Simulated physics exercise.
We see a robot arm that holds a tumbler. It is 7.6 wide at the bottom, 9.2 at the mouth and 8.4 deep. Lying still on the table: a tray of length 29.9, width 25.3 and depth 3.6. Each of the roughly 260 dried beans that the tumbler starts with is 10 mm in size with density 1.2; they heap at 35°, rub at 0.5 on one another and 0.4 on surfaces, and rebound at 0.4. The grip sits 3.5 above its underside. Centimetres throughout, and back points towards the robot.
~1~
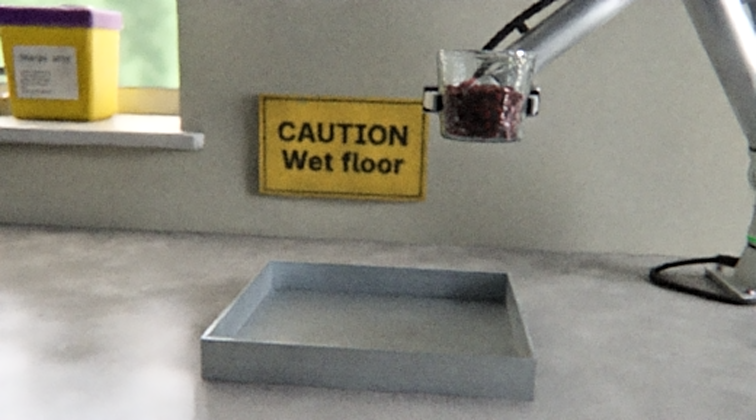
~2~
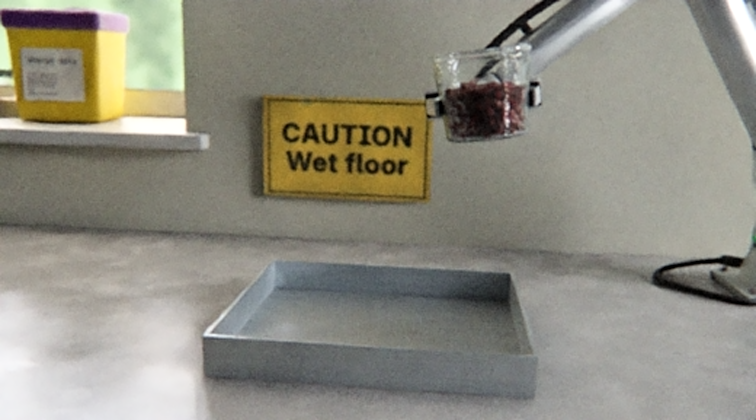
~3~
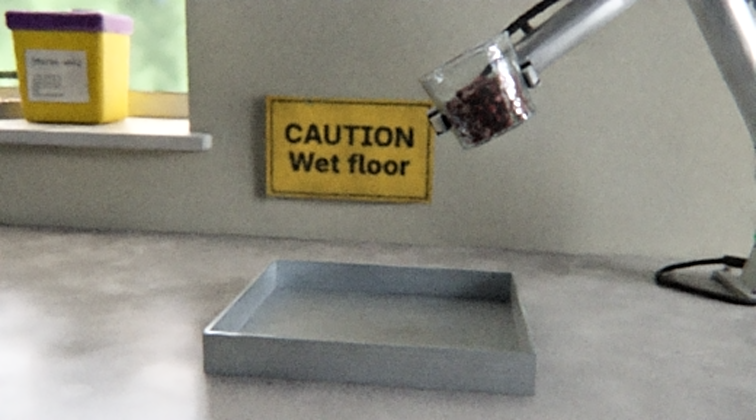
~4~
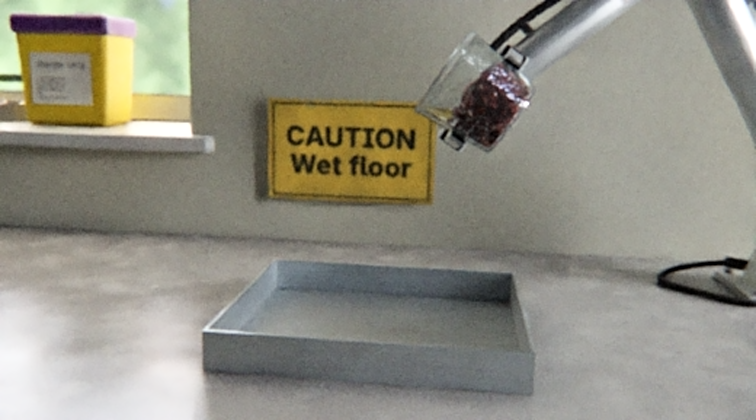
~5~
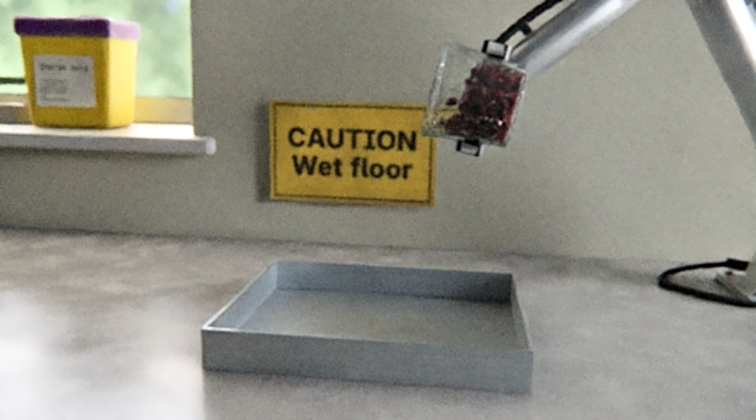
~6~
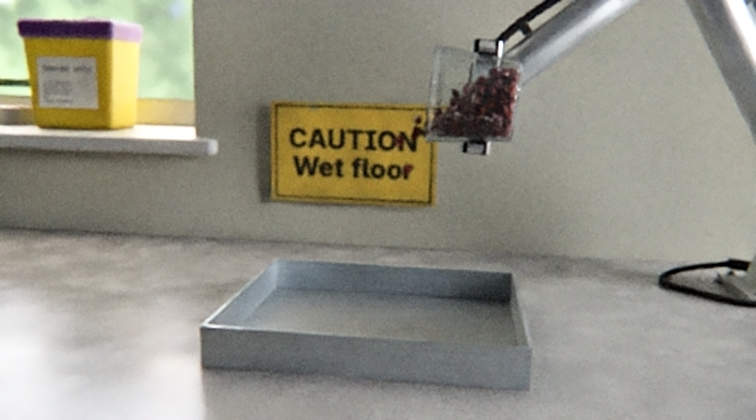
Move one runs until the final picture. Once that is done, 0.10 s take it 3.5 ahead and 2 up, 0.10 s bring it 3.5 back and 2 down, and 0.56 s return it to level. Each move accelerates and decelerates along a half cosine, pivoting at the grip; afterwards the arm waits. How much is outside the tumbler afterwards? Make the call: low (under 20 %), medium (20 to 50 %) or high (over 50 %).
My call: High.
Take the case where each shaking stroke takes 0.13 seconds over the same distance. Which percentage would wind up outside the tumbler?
Roughly 70 percent would.
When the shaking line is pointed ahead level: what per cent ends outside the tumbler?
80 %.
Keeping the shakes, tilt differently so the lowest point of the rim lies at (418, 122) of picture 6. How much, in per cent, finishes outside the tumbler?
About 60 per cent.
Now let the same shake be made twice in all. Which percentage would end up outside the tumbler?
That share would be near 100 percent.
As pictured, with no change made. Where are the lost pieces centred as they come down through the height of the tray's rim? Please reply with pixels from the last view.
Estimated centre around (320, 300) in pixels.
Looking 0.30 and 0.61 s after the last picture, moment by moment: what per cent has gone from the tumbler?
95, then 95.
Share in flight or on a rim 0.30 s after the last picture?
Around 35 percent of the load.
Then, 0.30 s on, tilted 79° forward, highest piece 23 above the table; 150 in the tray, 17 in the tumbler, 89 in flight or on a rim.
Then, 0.61 s on, tilted 15° forward, highest piece 25 above the table; 238 in the tray, 15 in the tumbler, 3 on the table or floor.
Then, 0.96 s on, level, highest piece 24 above the table; 238 in the tray, 15 in the tumbler, 3 on the table or floor.
Then, 2.01 s on, level, highest piece 24 above the table; 238 in the tray, 15 in the tumbler, 3 on the table or floor.
In the end, 238 in the tray, 15 in the tumbler, 3 on the table or floor. That is 94 % outside the tumbler.
